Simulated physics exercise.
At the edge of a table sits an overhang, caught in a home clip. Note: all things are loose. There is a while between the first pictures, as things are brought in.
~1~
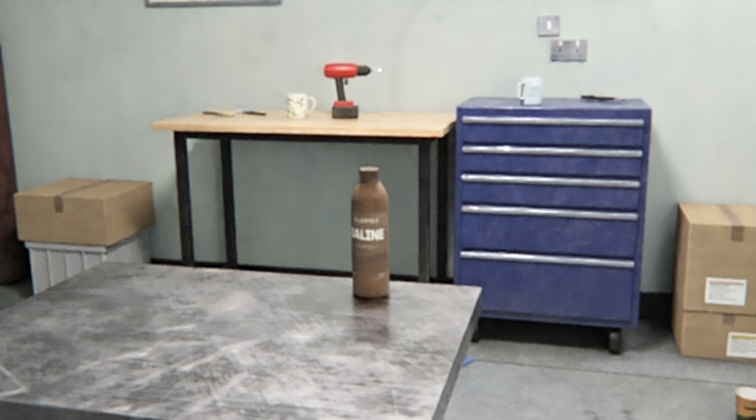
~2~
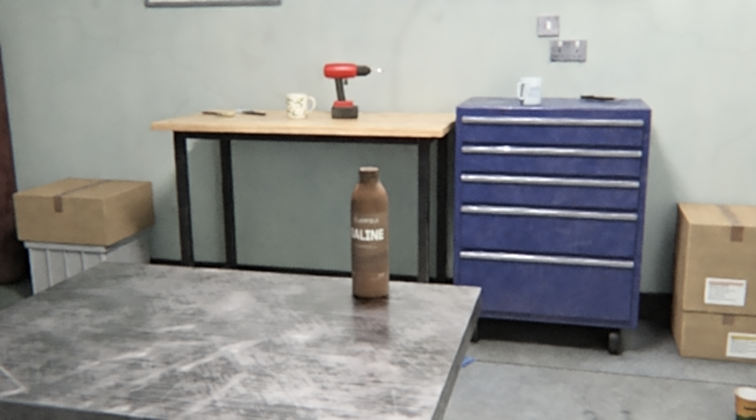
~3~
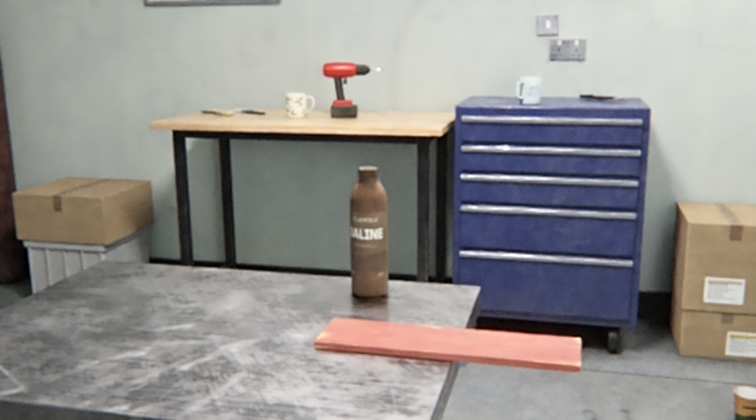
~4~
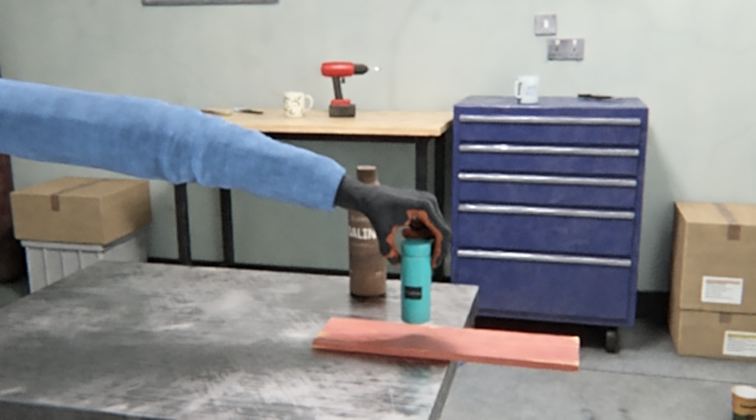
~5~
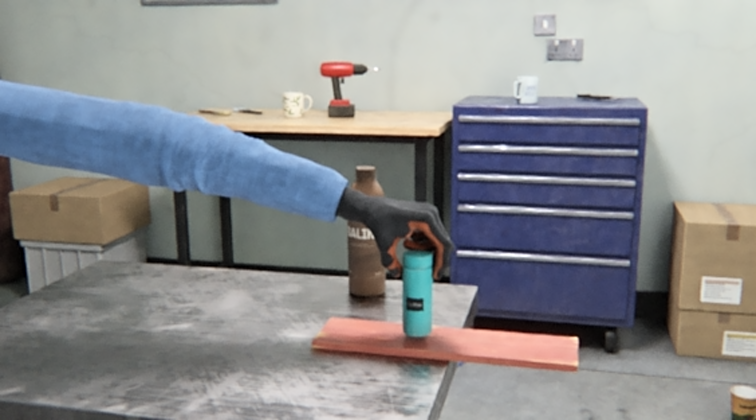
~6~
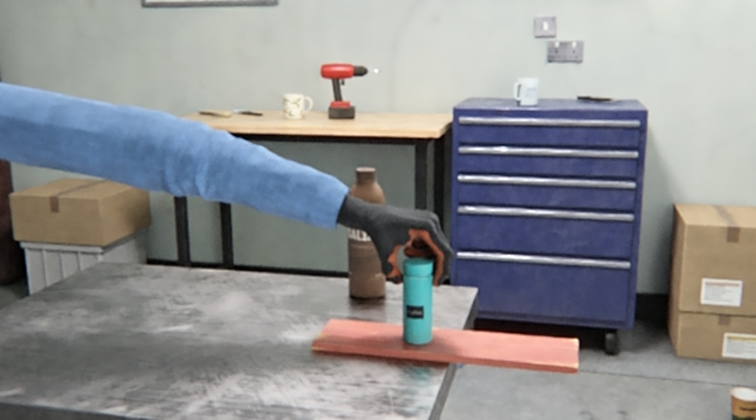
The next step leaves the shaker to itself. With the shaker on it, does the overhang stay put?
Yes, gravity loses.
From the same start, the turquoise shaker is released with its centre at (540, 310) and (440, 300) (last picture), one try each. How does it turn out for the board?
In case one it tumbles, while in case two it stays where it is.
Then, 0.20 s past the last view, nothing moves.
Then, 0.50 s past the last view, turquoise shaker resting near (418, 301).
Finally, all 3 still in place. Final places as the last picture's camera would see them, turquoise shaker near (418, 301). The board holds.
